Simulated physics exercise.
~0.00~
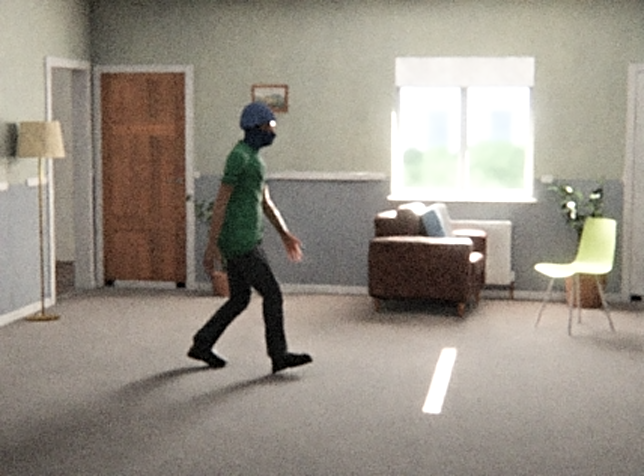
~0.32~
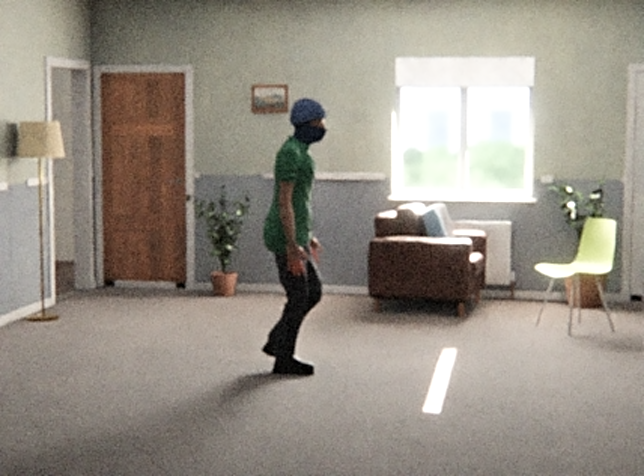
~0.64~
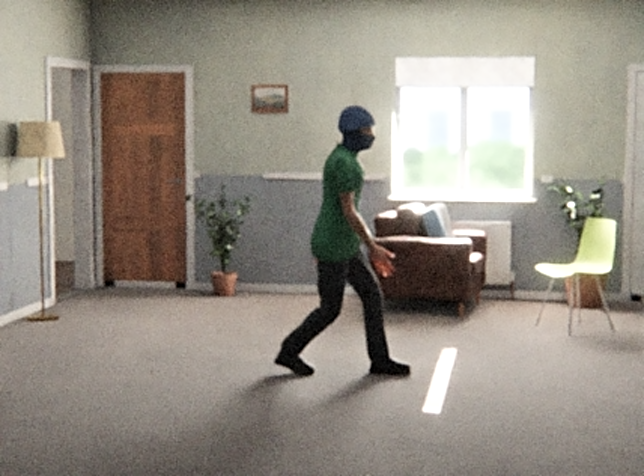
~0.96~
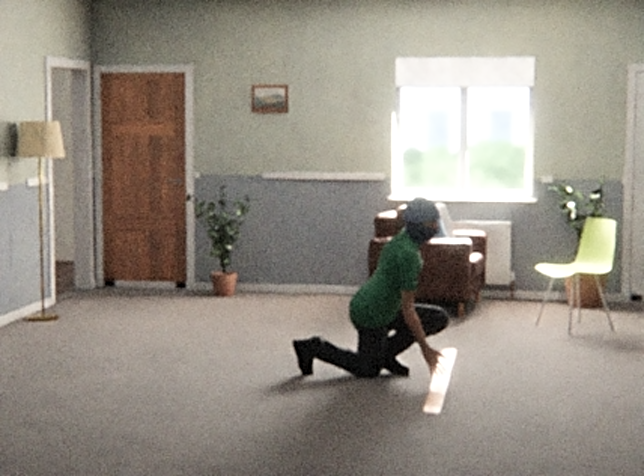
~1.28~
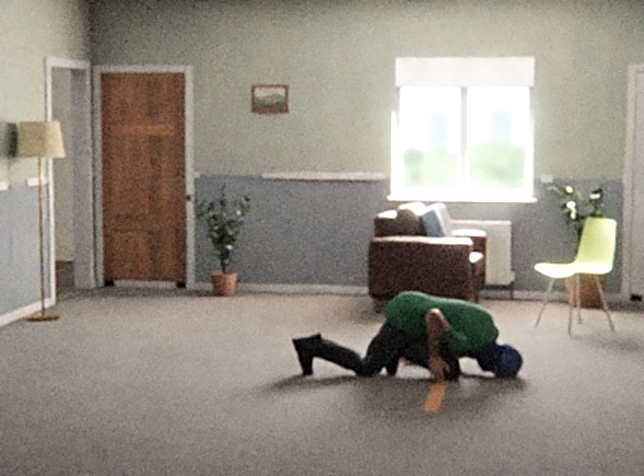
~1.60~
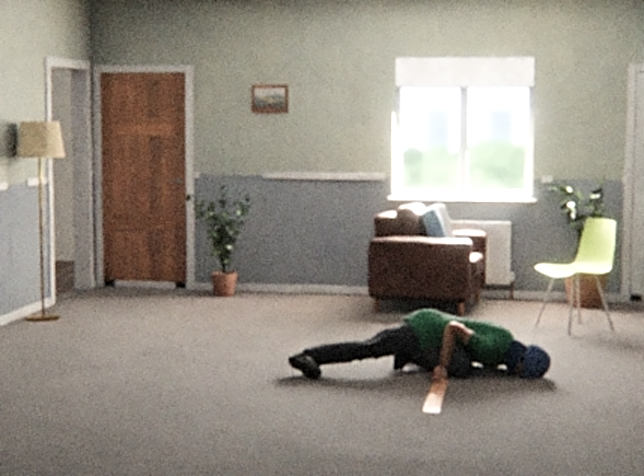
A masked patient walks right, drops to one knee, and collapses chest-first across the orange tape.
